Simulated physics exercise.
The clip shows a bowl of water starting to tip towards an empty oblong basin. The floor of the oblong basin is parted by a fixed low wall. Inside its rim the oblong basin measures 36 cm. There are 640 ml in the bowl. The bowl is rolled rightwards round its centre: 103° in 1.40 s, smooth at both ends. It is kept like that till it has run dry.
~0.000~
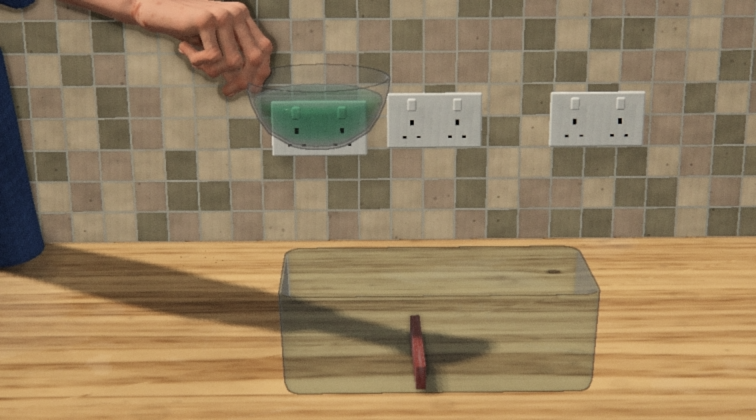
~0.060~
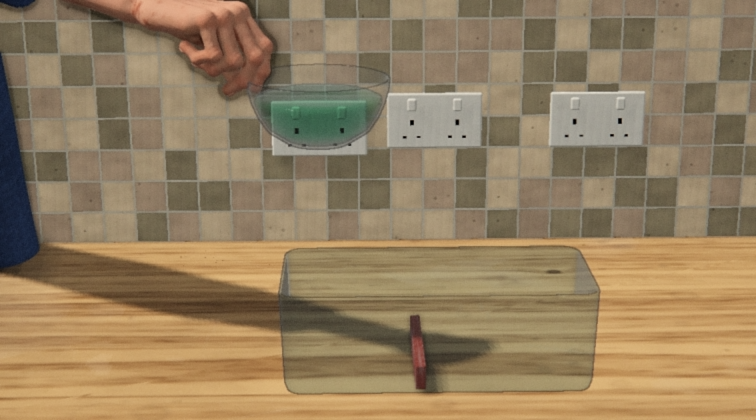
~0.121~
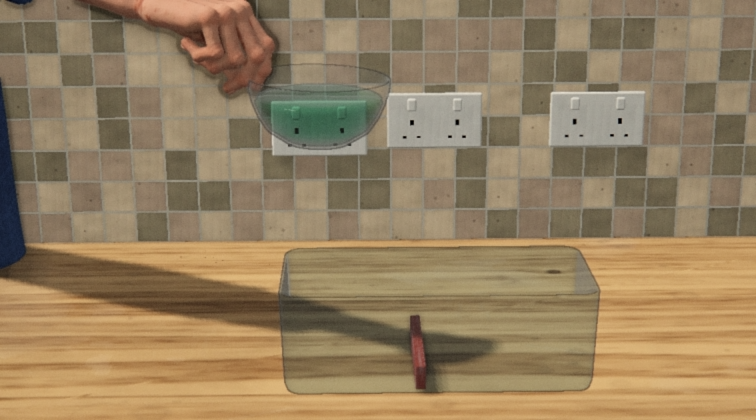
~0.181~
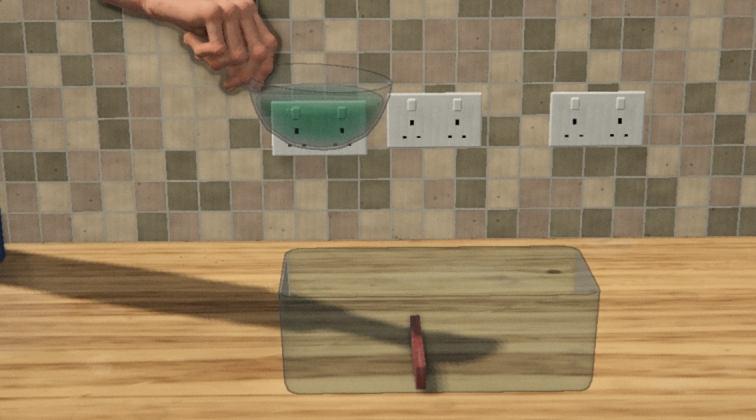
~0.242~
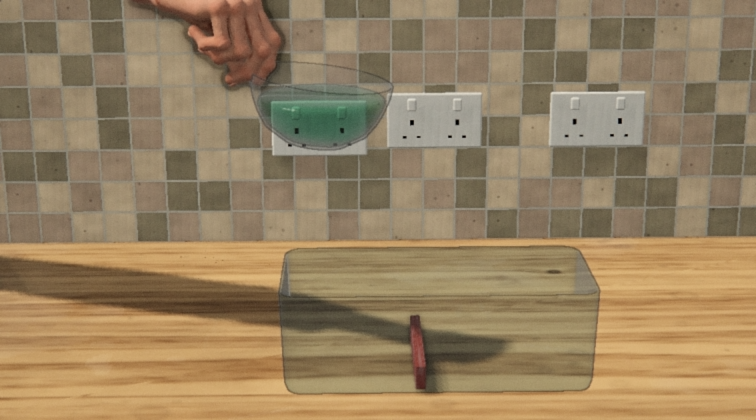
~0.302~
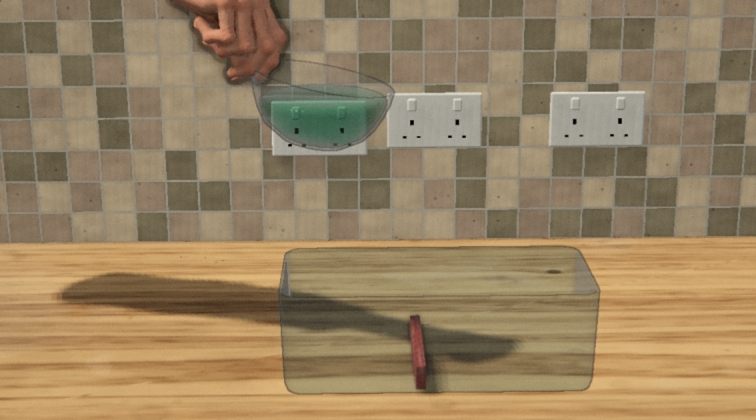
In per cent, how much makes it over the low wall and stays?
The far part has some 77 per cent.
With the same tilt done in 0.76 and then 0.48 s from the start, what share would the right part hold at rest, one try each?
First 75, then 65 per cent.
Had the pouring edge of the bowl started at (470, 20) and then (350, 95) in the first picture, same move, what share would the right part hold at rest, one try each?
First 85, then 55 per cent.
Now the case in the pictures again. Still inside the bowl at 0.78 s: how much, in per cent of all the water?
Near 52 in a hundred.
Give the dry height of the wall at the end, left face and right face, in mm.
Some 24 mm on the left and 14 mm on the right.
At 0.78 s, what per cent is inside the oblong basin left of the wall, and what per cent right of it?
Some 1 per cent left and 10 right.
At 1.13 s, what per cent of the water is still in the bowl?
Near 3 in a hundred.
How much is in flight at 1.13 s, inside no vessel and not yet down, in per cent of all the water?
Some 12 per cent.
By 0.78 s the tilt is 61° and 53 per cent is still to pour, 1 is left of the wall and 9 right of it.
By 1.13 s the tilt is 94° and 3 per cent is still to pour, 11 is left of the wall and 73 right of it.
By 1.50 s the tilt is 103° and 0 per cent is still to pour, 21 is left of the wall and 77 right of it.
By 1.90 s the tilt is 103° and 0 per cent is still to pour, 21 is left of the wall and 77 right of it.
At rest 21 per cent lies left of the wall, 77 right of it and 2 outside.
